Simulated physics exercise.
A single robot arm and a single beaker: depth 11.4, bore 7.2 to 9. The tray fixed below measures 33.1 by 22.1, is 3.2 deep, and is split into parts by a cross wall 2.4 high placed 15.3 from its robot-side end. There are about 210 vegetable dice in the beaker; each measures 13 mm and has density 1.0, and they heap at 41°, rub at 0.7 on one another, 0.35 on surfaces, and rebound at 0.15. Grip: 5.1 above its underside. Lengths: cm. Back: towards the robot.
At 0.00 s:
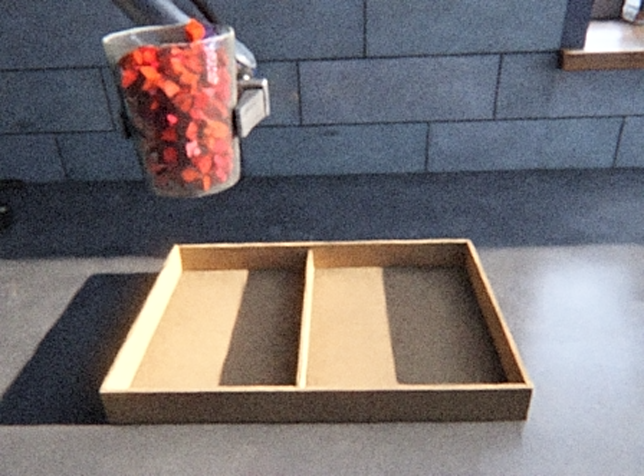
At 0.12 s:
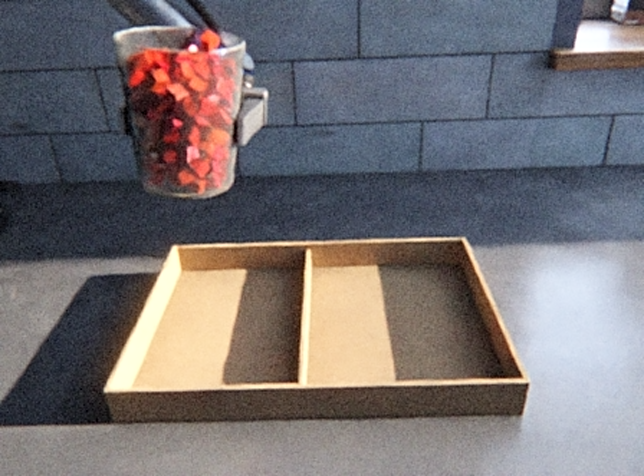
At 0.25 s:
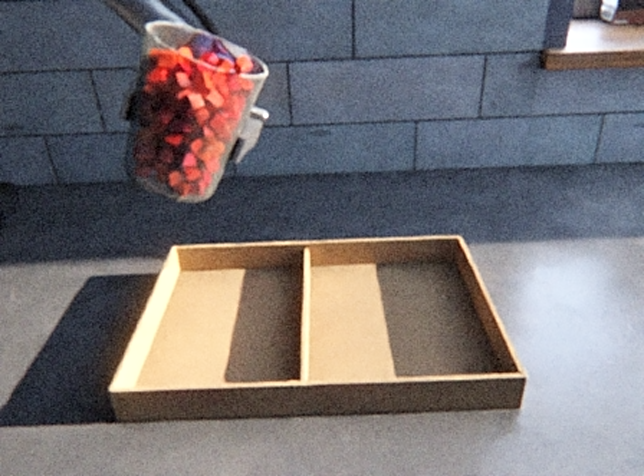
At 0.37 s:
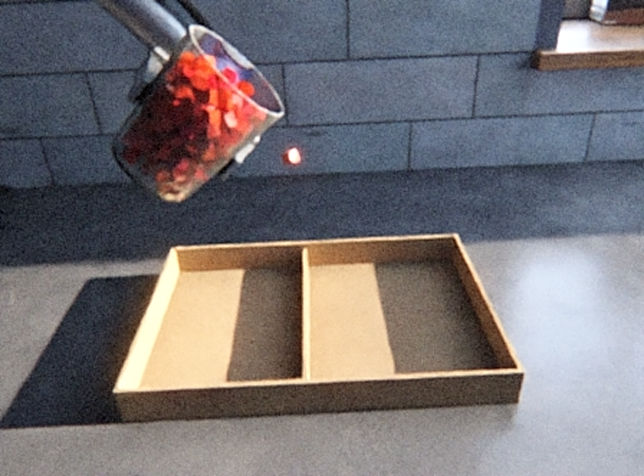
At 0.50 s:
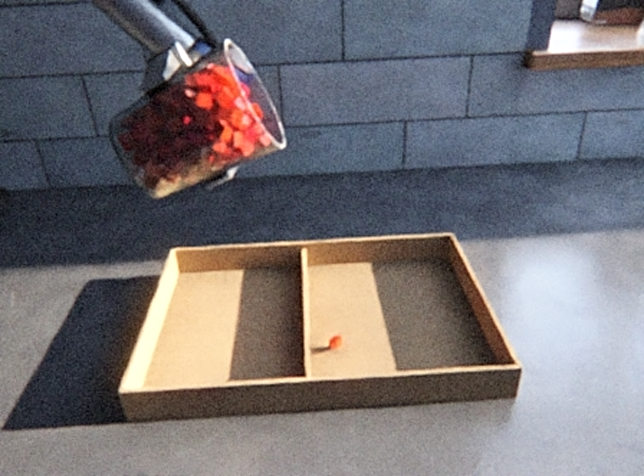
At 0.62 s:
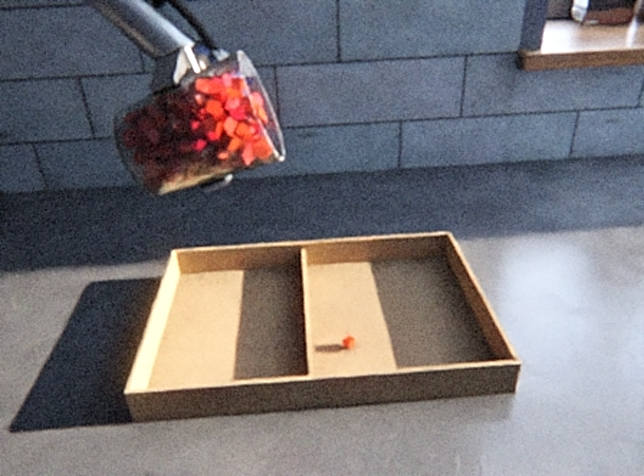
On a dark countertop before a grey tiled wall, a robot arm holds a clear beaker of red vegetable dice above a divided tray. The beaker tilts steeply to the right, and a single piece drops into the tray's right part, while the rest remain in the beaker.
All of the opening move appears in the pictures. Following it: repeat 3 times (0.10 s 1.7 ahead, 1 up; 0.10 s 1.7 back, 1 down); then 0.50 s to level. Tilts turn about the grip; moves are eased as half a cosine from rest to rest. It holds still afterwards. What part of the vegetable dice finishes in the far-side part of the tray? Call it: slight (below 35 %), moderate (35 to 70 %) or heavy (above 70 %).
Slight.
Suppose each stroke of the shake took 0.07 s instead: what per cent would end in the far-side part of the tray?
Estimate: Near 50 per cent.
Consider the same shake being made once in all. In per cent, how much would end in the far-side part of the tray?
In that case it would be near 10 percent.
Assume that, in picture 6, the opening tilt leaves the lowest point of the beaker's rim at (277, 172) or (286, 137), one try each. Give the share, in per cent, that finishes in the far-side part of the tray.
Roughly 55 and 15 percent.
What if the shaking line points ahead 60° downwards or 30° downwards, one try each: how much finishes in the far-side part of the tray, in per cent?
Near 5 and 10 percent respectively.
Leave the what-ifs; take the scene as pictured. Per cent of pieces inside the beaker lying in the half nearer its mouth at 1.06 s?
Share in the mouth half: About 50 %.
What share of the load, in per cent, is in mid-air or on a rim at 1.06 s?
I'd put it near 8 per cent.
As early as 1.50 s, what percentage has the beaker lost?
About 30 in a hundred parts are out.
After 1.06 s, tilted 72° forward, highest piece 24 above the table; 171 in the beaker, 23 in the far-side part, 17 in flight or on a rim.
After 1.50 s, tilted 29° forward, highest piece 26 above the table; 150 in the beaker, 55 in the far-side part, 5 in the robot-side part, 1 in flight or on a rim.
After 1.92 s, level, highest piece 27 above the table; 150 in the beaker, 56 in the far-side part, 5 in the robot-side part.
After 2.97 s, level, highest piece 27 above the table; 150 in the beaker, 56 in the far-side part, 5 in the robot-side part.
At rest, 150 in the beaker, 56 in the far-side part, 5 in the robot-side part. That is 27 % in the far-side part of the tray.
